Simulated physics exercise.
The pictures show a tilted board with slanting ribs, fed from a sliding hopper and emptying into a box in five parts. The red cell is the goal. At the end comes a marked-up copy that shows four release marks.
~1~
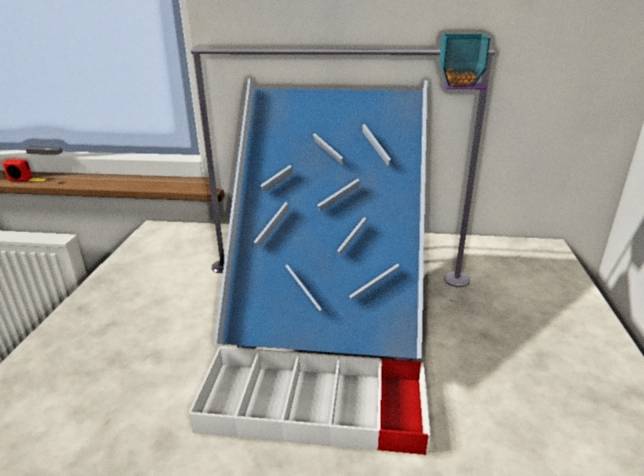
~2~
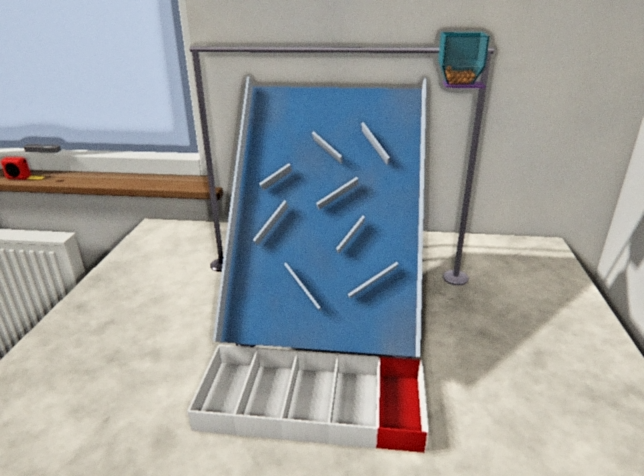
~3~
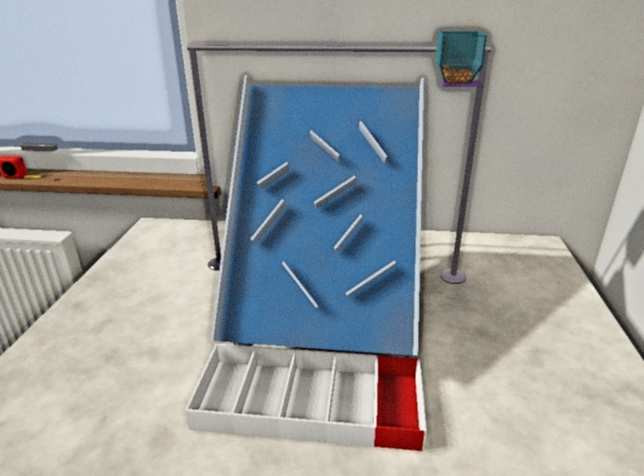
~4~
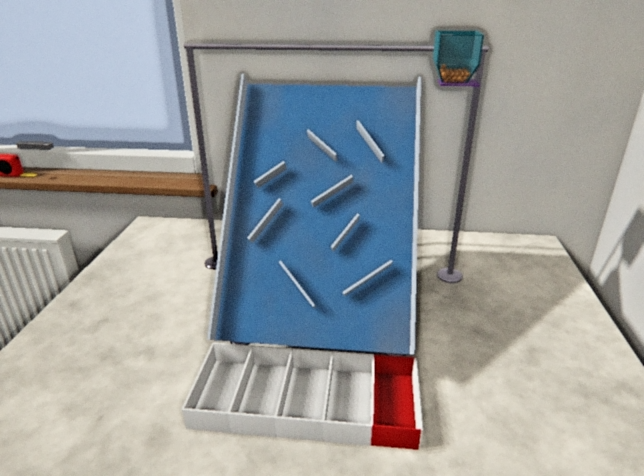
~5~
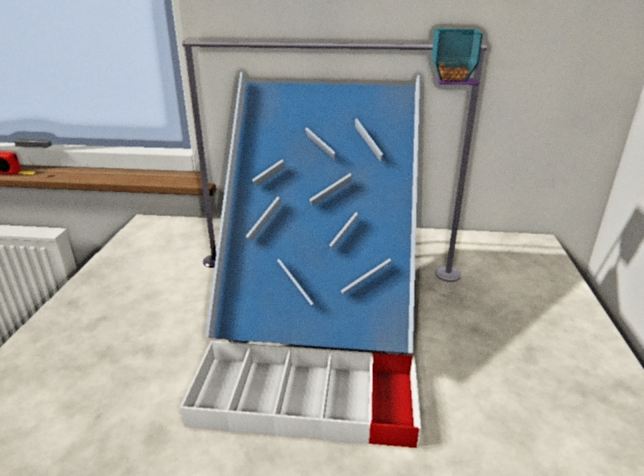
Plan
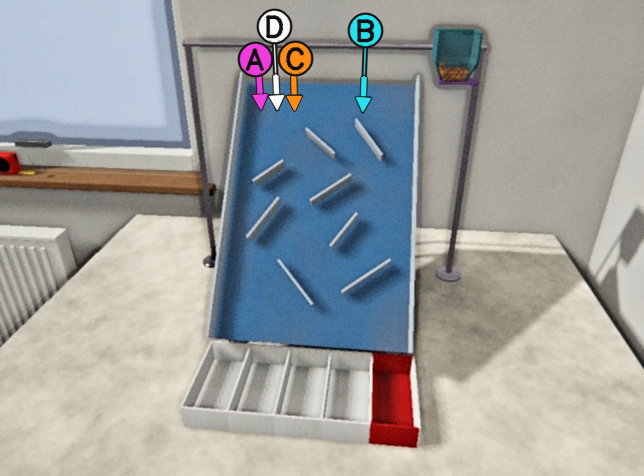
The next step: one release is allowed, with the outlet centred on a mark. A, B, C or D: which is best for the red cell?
Mark B.
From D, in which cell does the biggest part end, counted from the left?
The first.
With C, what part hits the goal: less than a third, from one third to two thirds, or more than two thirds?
Less than a third.
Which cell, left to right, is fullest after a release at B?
It is the fifth one.
On the marked copy, mark A meets the board at (260, 104); mark B meets the board at (363, 106); mark C meets the board at (294, 105); mark D meets the board at (277, 104).
If A is chosen, none in the red cell, nearly all in other cells, a small part outside the box.
If B is chosen, about two thirds in the red cell, about a third in other cells, a stray few outside the box.
If C is chosen, a small part in the red cell, most in other cells, a small part outside the box.
If D is chosen, a stray few in the red cell, most in other cells, a small part outside the box.
